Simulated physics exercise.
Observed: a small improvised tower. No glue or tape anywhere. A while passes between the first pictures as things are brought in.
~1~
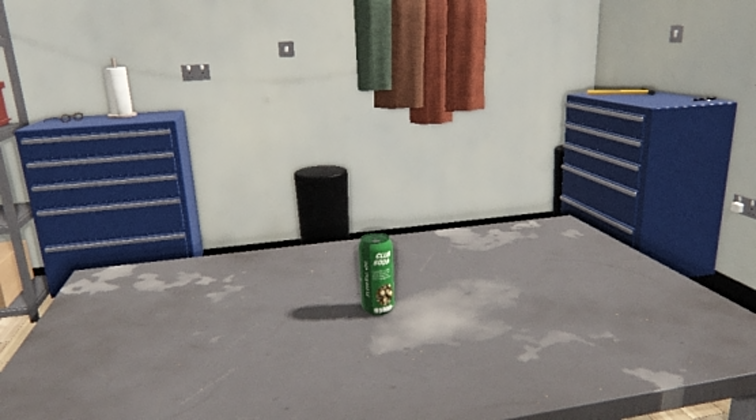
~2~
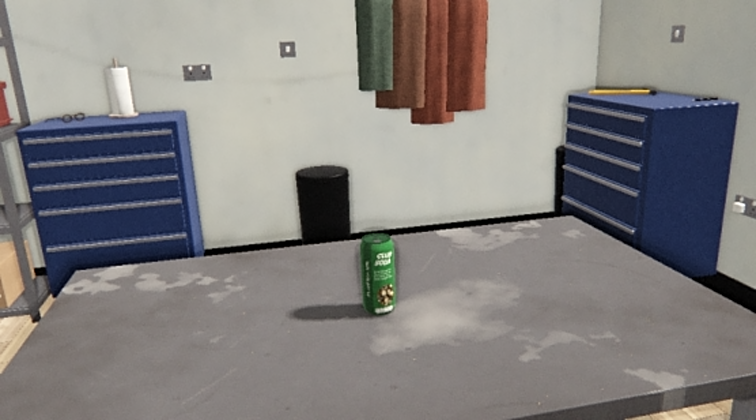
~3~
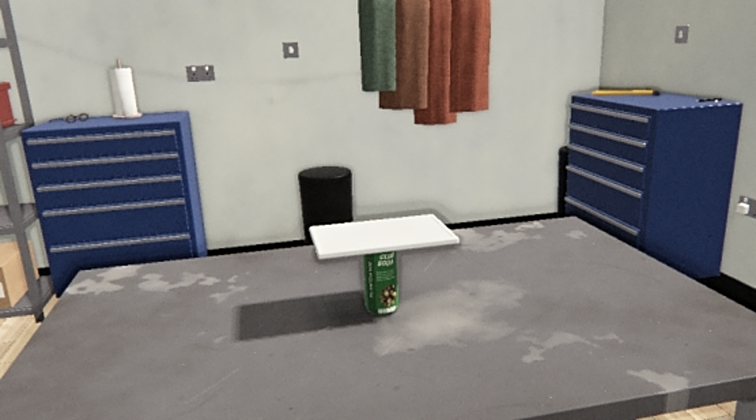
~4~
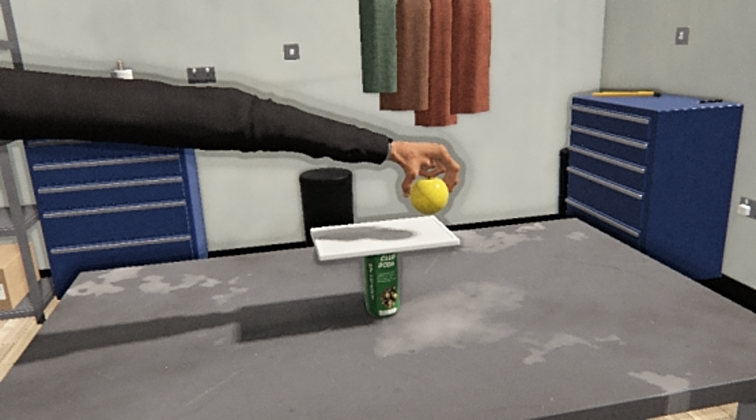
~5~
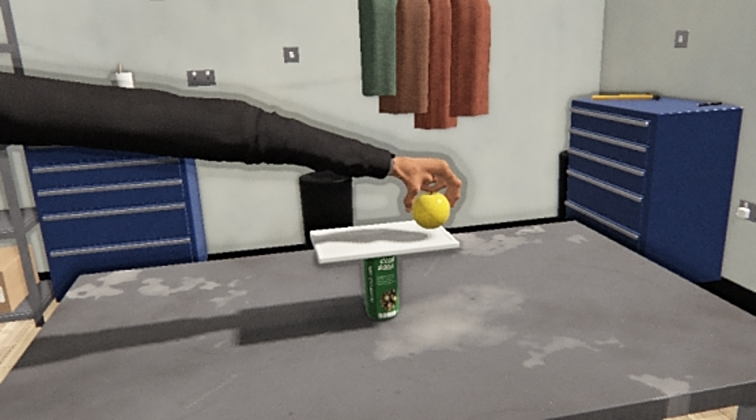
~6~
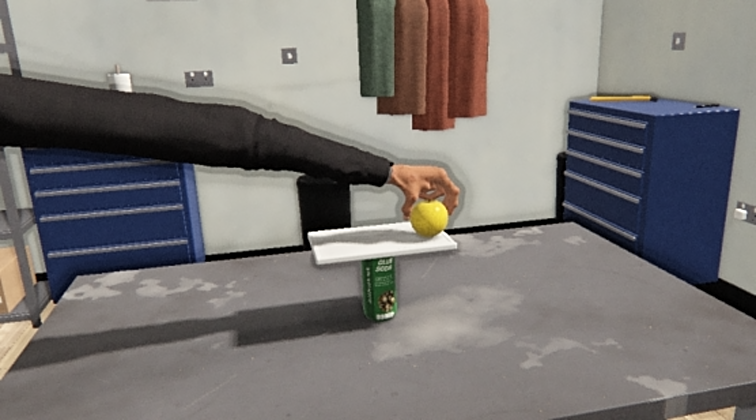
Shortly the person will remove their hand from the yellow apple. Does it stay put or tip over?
Unstable.
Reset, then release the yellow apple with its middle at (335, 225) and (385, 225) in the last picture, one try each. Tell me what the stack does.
In case one it tumbles, while in case two it stays upright.
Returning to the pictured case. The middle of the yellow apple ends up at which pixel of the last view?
Roughly pixel (442, 298) in the last picture.
Then, 0.40 s on from there, yellow apple now fallen; white lid turned 67° from how it was put.
Then, 0.60 s on from there, white lid now fallen.
In the end, fallen, white lid and yellow apple; green can unmoved. At the end, from the last picture's camera, yellow apple near (442, 298). The stack comes apart.
